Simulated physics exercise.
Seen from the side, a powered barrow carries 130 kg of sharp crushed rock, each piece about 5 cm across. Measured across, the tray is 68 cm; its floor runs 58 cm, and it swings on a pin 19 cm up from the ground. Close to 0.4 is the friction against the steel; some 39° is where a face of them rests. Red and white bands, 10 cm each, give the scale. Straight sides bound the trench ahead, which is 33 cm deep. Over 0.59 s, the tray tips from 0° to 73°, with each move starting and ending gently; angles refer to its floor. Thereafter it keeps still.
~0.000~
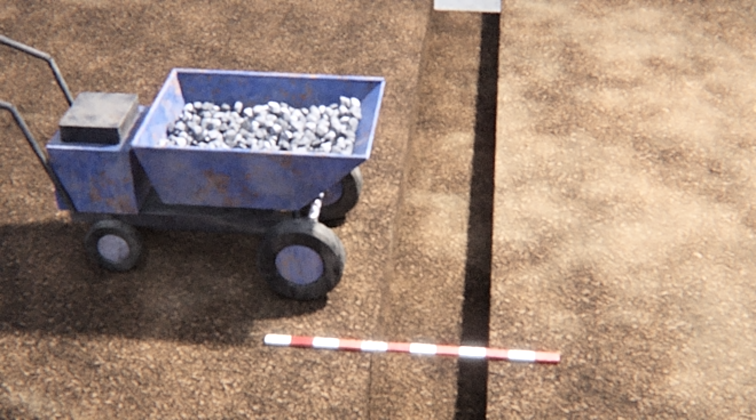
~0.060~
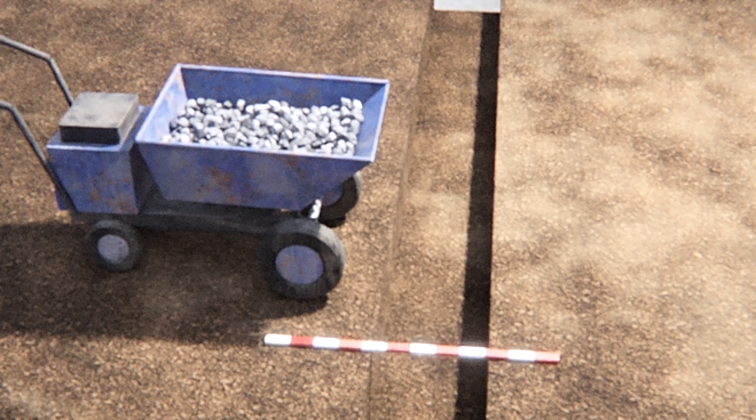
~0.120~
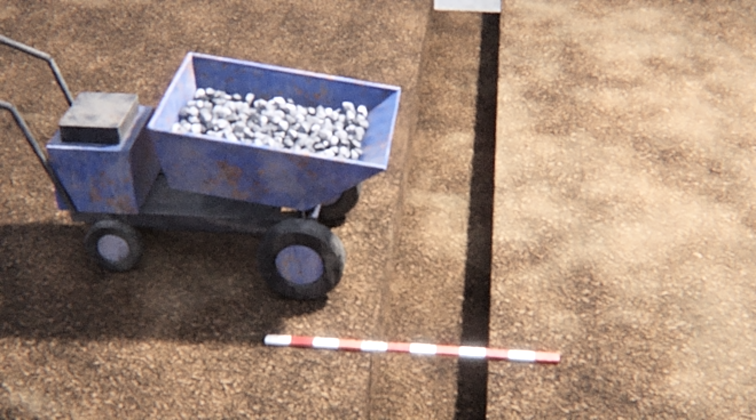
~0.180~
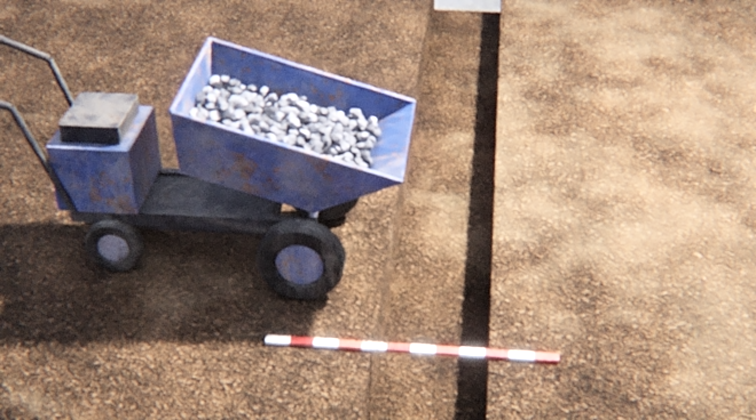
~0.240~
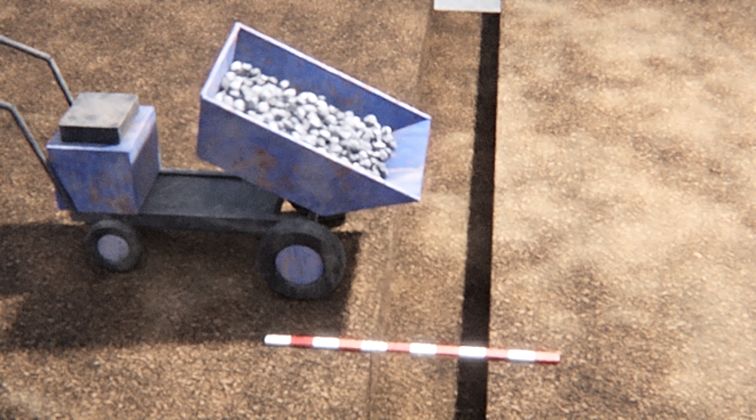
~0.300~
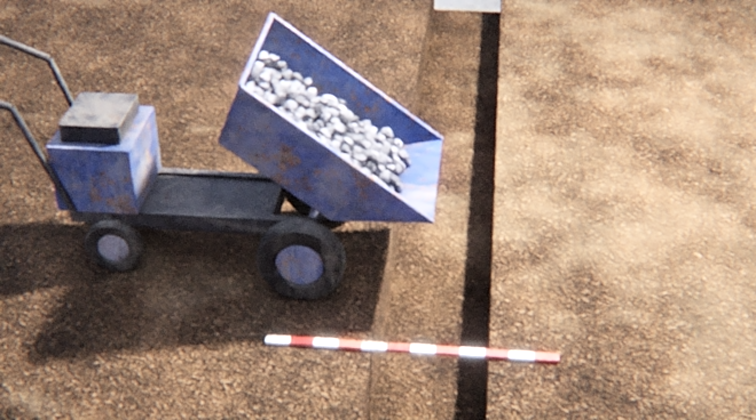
On bare brown ground beside a narrow trench, a blue powered barrow's tray of grey stones tilts steadily steeper toward the right.
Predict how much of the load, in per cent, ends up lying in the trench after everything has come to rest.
Roughly 67 per cent of it.
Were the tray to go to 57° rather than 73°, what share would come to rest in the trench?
Roughly 30 per cent would end in the trench.
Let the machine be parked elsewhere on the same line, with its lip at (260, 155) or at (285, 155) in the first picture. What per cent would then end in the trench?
From the first spot near 65, from the second near 100 per cent.
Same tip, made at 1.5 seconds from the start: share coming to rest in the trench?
My guess is near 90 percent.
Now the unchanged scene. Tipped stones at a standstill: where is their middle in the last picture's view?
At about pixel (475, 302) in the last view.
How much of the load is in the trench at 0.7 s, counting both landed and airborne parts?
Some 20 per cent.
After 0.4 s the floor is at 61°; 100 % in the tray; the foremost stones are at (429, 216).
After 0.7 s the floor is at 73°; 79 % in the tray, 19 % in the trench, 2 % past the trench; the foremost stones are at (507, 268).
After 1.0 s the floor is at 73°; 10 % in the tray, 57 % in the trench, 33 % past the trench; the foremost stones are at (696, 302).
After 3.0 s the floor is at 73°; 0 % in the tray, 67 % in the trench, 33 % past the trench; the foremost stones are past the picture's edge.
